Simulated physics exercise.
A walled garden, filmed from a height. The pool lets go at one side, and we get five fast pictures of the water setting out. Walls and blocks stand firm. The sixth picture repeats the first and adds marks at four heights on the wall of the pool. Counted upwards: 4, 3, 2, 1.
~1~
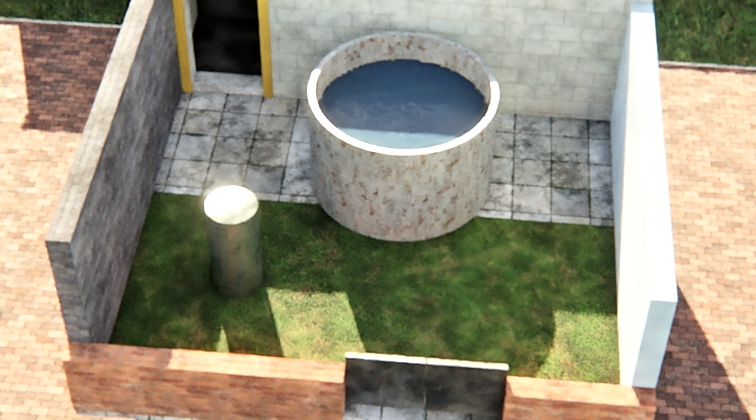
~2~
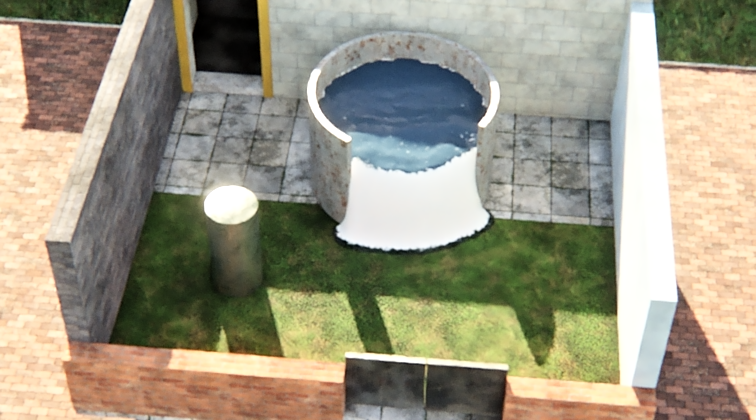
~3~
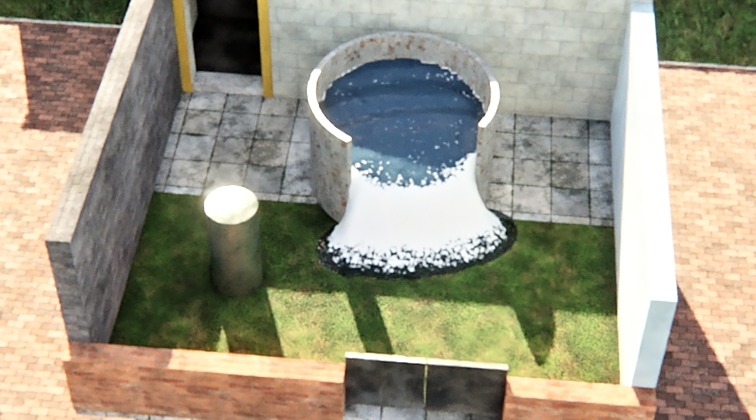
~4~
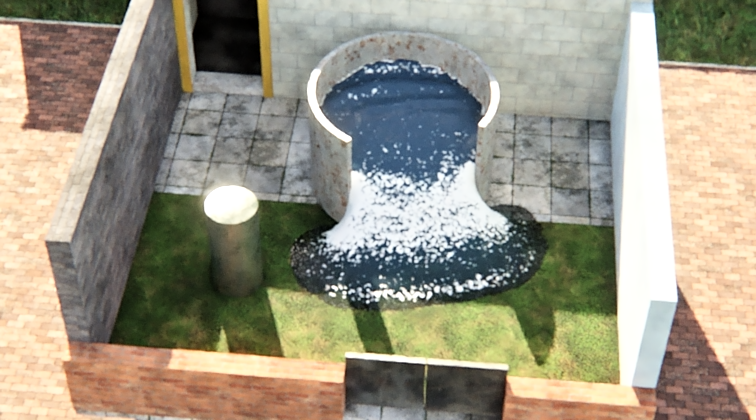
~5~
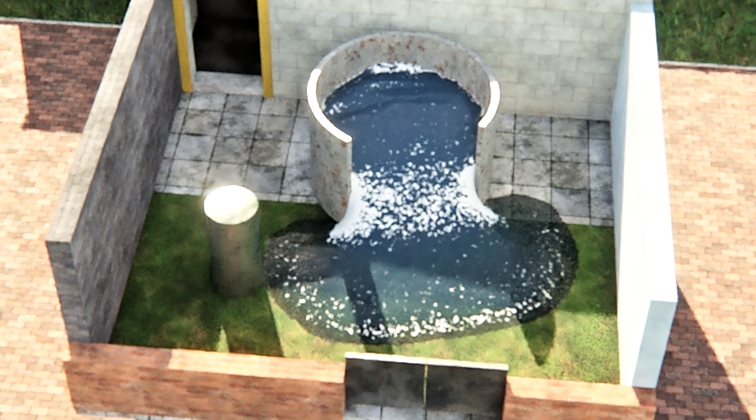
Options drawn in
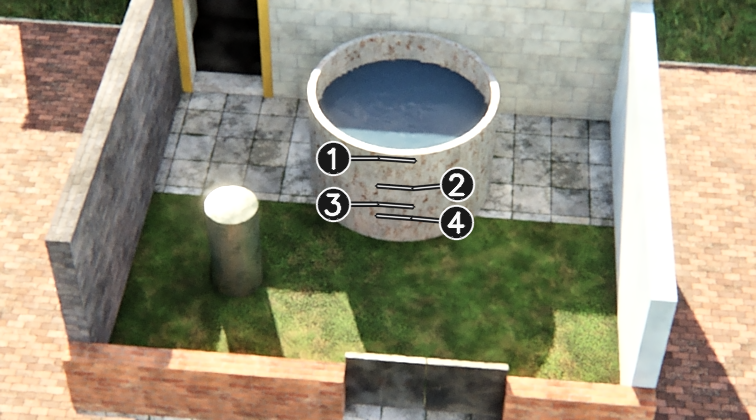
In a walled garden, water sat still in a round stone pool until the front of its wall opened, and foaming water poured out and spread across the grass toward the shut gate.
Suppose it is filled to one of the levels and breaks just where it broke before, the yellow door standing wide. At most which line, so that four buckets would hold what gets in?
Take 2.
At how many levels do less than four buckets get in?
Three of the four.
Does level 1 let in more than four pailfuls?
Yes.
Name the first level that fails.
That would be 1.
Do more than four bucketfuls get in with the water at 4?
No.
On the marked copy, 1 at (396, 159); 2 at (395, 187); 3 at (394, 205); 4 at (394, 217); from the bottom up 4, 3, 2, 1.
Choosing 1, about 11 bucketfuls get in.
Choosing 2, a splash gets over, under a bucket.
Choosing 3, nothing gets over.
Choosing 4, nothing gets over.
